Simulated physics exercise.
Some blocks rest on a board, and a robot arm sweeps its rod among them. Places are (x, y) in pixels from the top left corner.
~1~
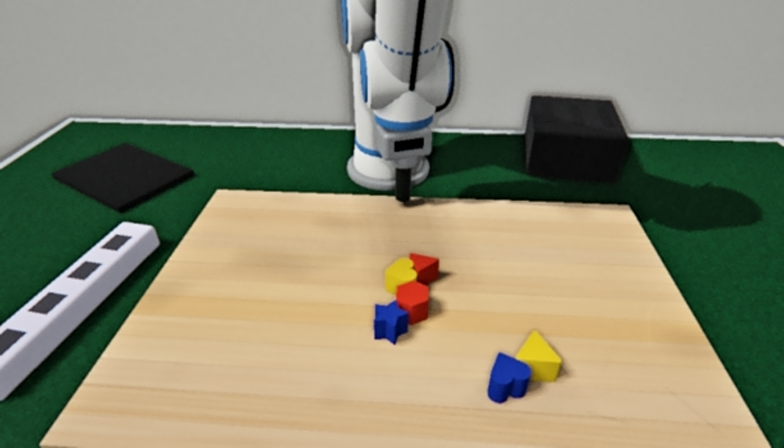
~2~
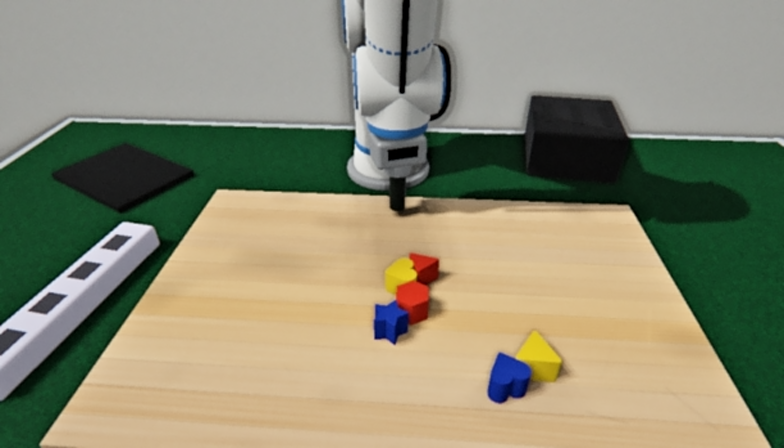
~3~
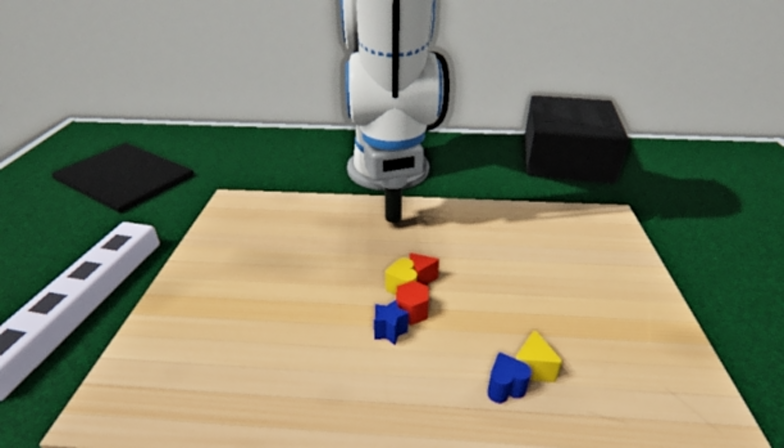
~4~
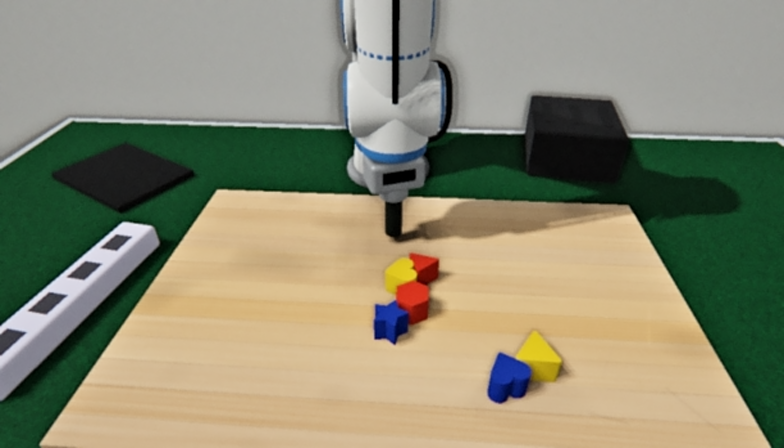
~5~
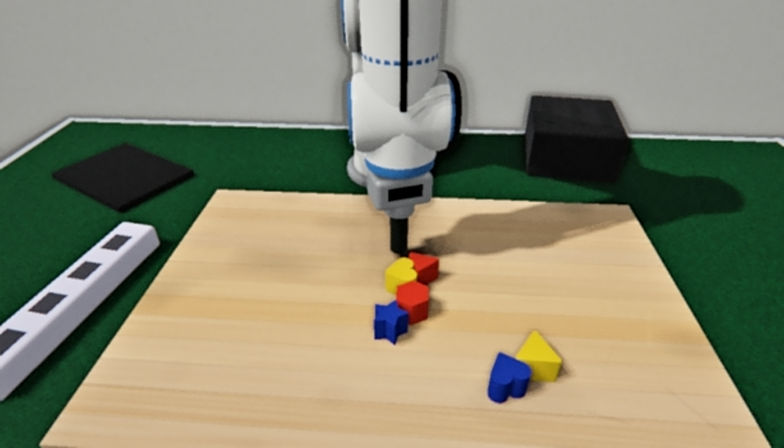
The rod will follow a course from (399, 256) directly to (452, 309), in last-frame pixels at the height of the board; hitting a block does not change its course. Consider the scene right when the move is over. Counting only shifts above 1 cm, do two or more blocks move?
Going by the path, no.
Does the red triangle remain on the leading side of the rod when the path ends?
Short answer: Yes.
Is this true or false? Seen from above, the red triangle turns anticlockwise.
My answer: True.
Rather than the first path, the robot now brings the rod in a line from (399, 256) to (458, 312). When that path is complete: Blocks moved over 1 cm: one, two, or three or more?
My prediction: One block.
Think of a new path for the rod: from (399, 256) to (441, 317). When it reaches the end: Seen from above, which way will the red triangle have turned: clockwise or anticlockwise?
Rotates counter-clockwise.
On the path given first. One third of the way, rod at (416, 265); red triangle at (428, 266), turned 20° anticlockwise.
Two thirds of the way, rod at (434, 282); red triangle at (444, 283), turned 40° anticlockwise.
At the end, rod at (453, 301); yellow heart-shaped block not moved; red triangle at (465, 303), turned 40° anticlockwise.
